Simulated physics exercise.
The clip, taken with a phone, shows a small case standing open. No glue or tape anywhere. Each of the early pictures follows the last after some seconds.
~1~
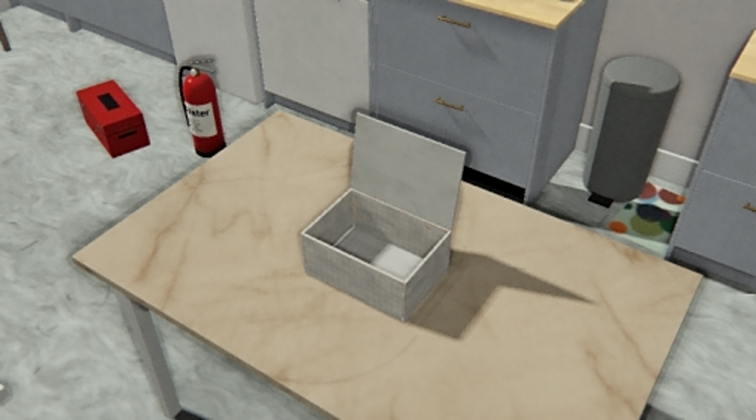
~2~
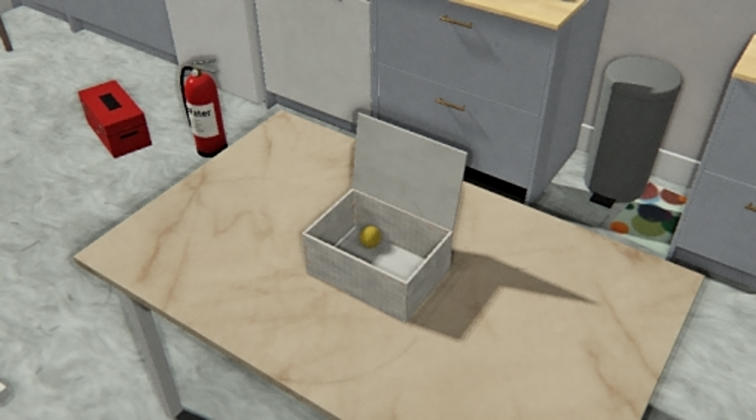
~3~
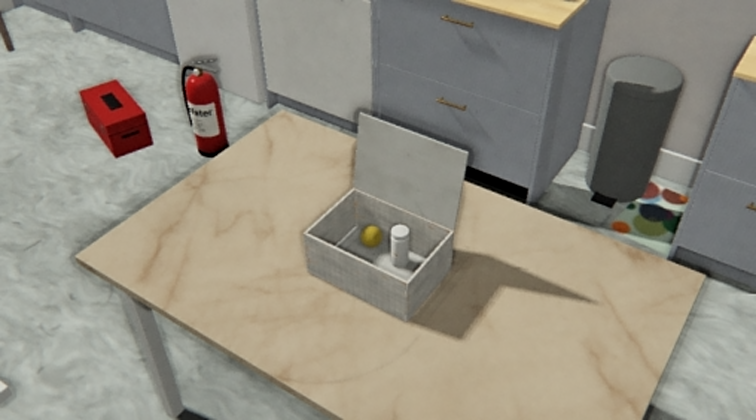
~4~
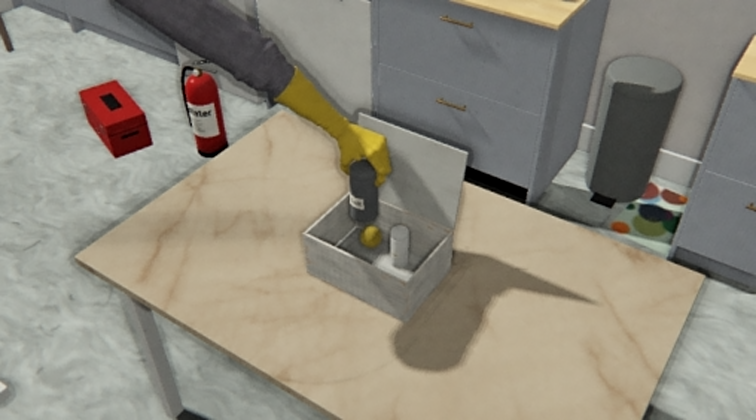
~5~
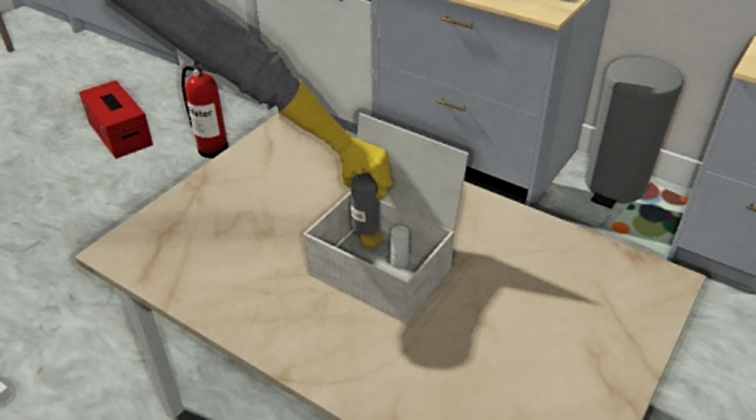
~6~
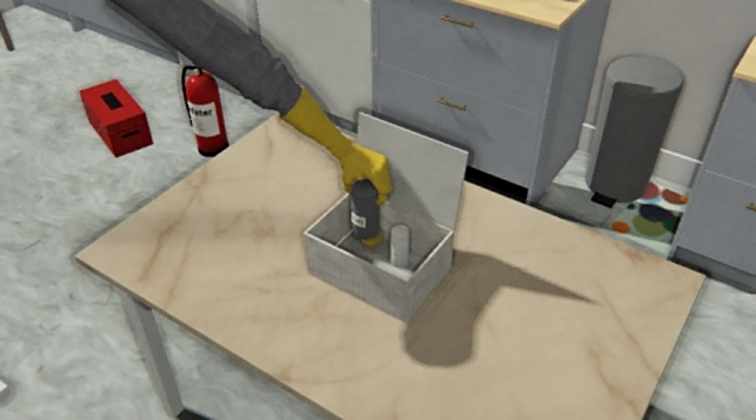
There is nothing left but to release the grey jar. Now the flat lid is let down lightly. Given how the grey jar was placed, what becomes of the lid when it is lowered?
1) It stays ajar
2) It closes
Answer: 2.
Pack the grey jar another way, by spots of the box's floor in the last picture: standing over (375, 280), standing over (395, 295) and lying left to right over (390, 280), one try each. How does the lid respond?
The first attempt ends with the lid standing open, the second with it standing open, and the third with it lying shut.
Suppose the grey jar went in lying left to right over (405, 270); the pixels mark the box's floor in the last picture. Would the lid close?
In that case, no gap is left.
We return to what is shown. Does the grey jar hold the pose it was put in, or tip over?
At the finish it goes crooked.
Then, 0.50 s after the last picture, grey jar tipped 72° from how it was near (345, 244).
Then, 1.50 s after the last picture, lid 65° above the rim; grey jar tipped 74° from how it was near (343, 241).
Then, 1.90 s after the last picture, lid 26° above the rim; grey jar tipped 74° from how it was near (343, 241).
At rest, lid shut; tipped over in the box, grey jar; the other 2 in place. Seen from the same camera at the end, grey jar near (343, 241).
